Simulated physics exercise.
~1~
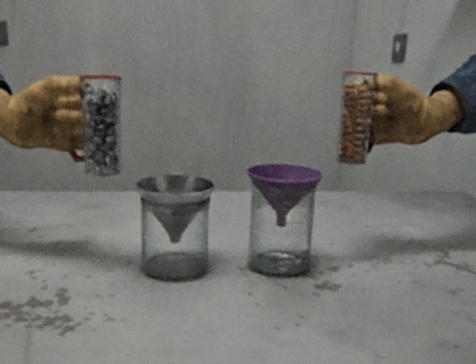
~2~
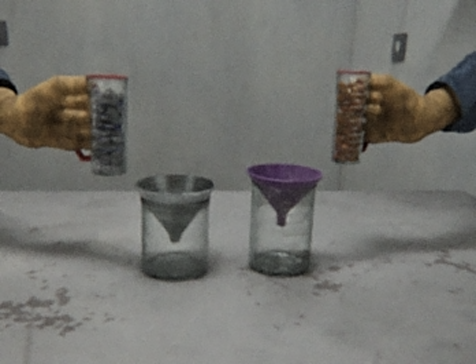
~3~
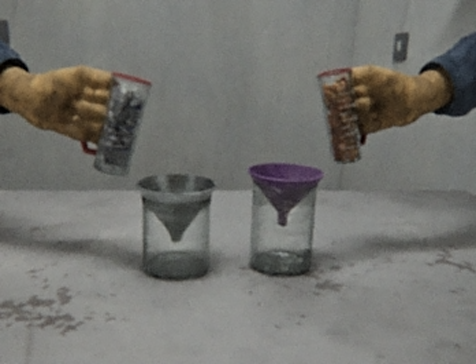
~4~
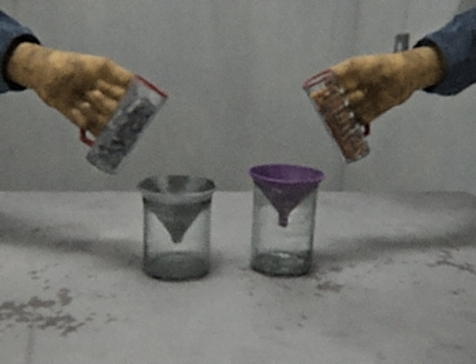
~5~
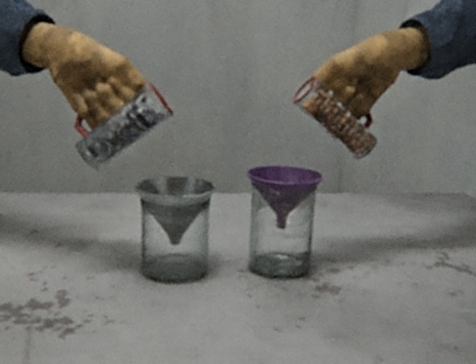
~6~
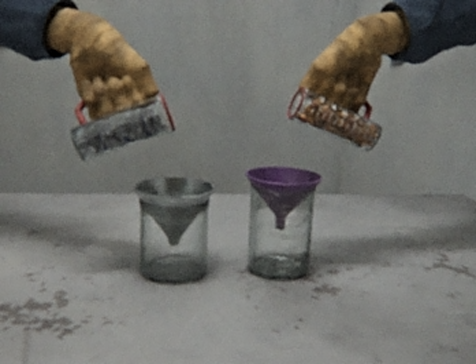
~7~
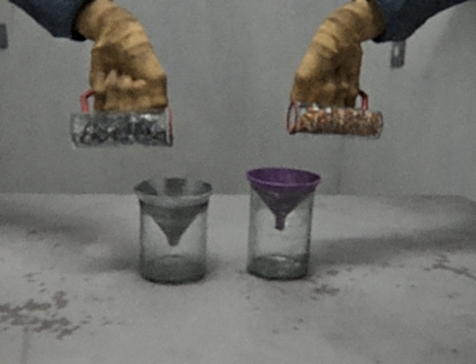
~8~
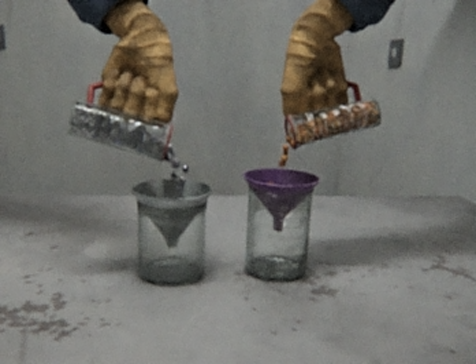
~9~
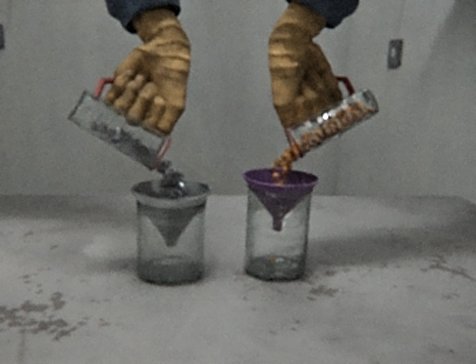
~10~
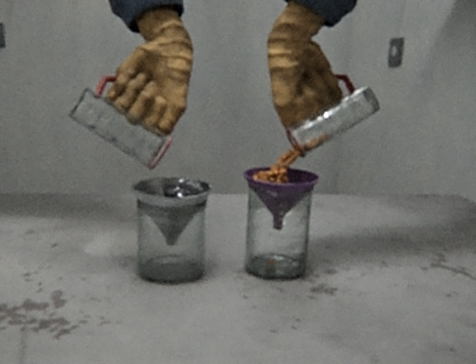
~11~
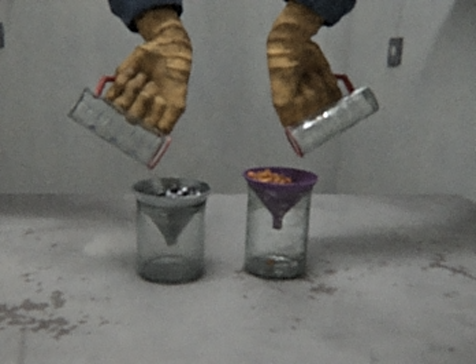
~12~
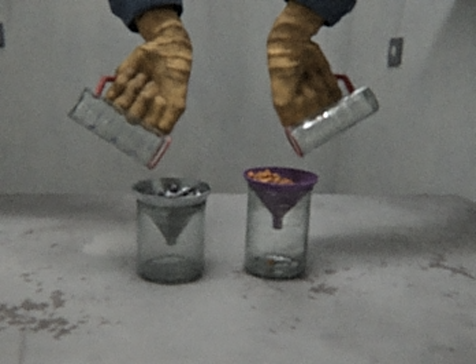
Two clear cups with red rims, held in gloved-looking hands, move inward over a pale, stained tabletop against a grey wall, seen from the front by a slightly swaying camera. The left cup holds dark grey pieces and the right one orange-brown pieces, above two glass jars fitted with a grey funnel and a purple funnel. The hands tip the cups onto their sides, then further over, and the pieces spill into the funnels. The left cup empties first, then the right. Both loads stay heaped in the funnels, and the jars below look almost empty.
